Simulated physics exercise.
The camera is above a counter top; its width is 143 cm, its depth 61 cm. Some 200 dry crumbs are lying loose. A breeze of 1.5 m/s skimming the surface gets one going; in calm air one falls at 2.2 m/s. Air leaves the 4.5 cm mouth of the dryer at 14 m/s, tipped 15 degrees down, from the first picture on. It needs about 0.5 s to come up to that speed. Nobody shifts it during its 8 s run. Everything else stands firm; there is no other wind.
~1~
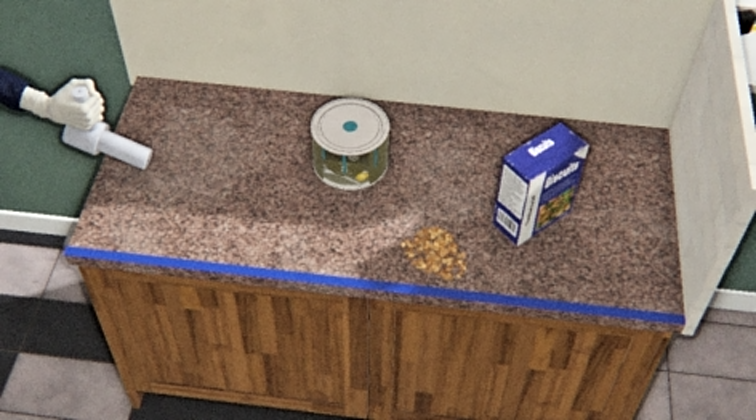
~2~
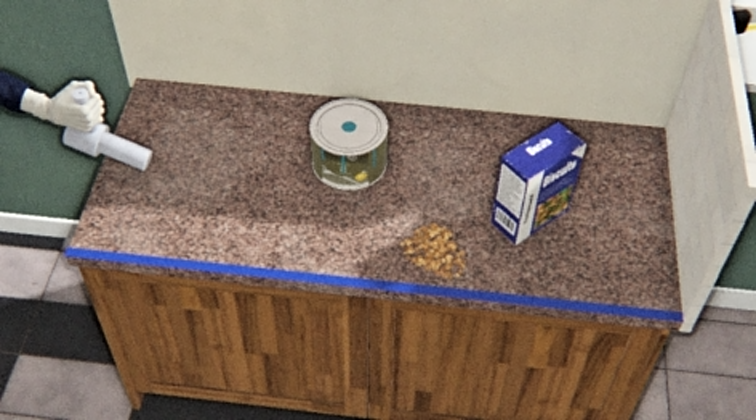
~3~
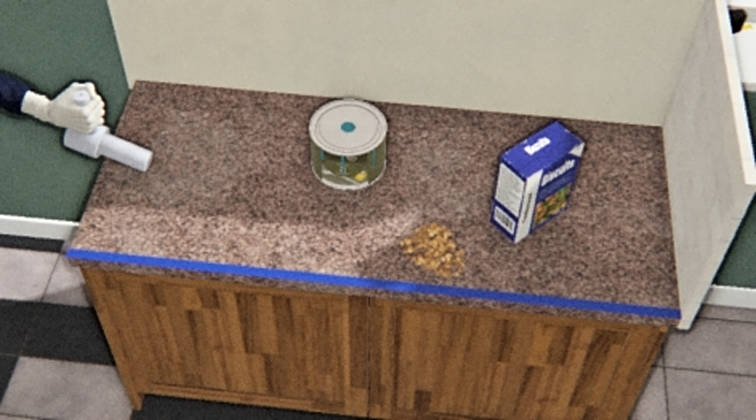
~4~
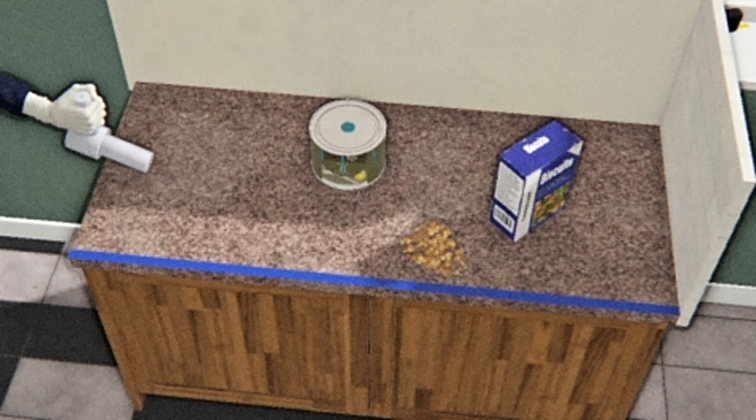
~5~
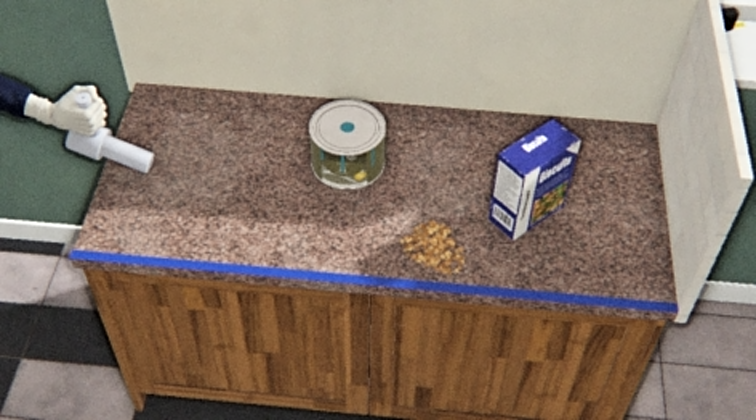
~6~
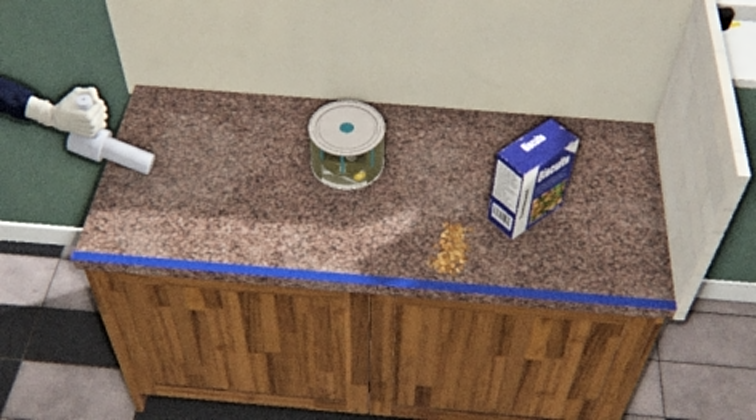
Speckled brown counter top, a gloved hand holding a white dryer at left, golden crumbs lying still, then shifting slightly right.
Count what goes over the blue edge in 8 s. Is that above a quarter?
As for a quarter going over the blue edge: Yes.
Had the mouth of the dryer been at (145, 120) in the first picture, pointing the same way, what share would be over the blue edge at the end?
Then about 100 %.
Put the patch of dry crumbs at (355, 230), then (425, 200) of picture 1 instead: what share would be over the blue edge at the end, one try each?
In turn about 60 %, 2 %.
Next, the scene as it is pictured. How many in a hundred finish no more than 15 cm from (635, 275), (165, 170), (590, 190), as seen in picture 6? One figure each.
In turn about 10 %, 0 %, 0 %.
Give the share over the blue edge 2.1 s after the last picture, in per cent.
Some 70 per cent.
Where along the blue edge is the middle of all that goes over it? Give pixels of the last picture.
At about (571, 301).
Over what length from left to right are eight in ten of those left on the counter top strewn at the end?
Roughly 0 cm.
Then, 1.2 s after the last picture the count stands so, 70 % are over the blue edge; the middle of those still in play is near (670, 274).
Then, 2.1 s after the last picture the count stands so, 70 % are over the blue edge; the middle of those still in play is near (669, 268).
Then, 4.0 s after the last picture the count stands so, 72 % are over the blue edge; the middle of those still in play is near (671, 271).
Then, 7.6 s after the last picture, at the end, 76 % are over the blue edge; the middle of those still in play is near (670, 264).
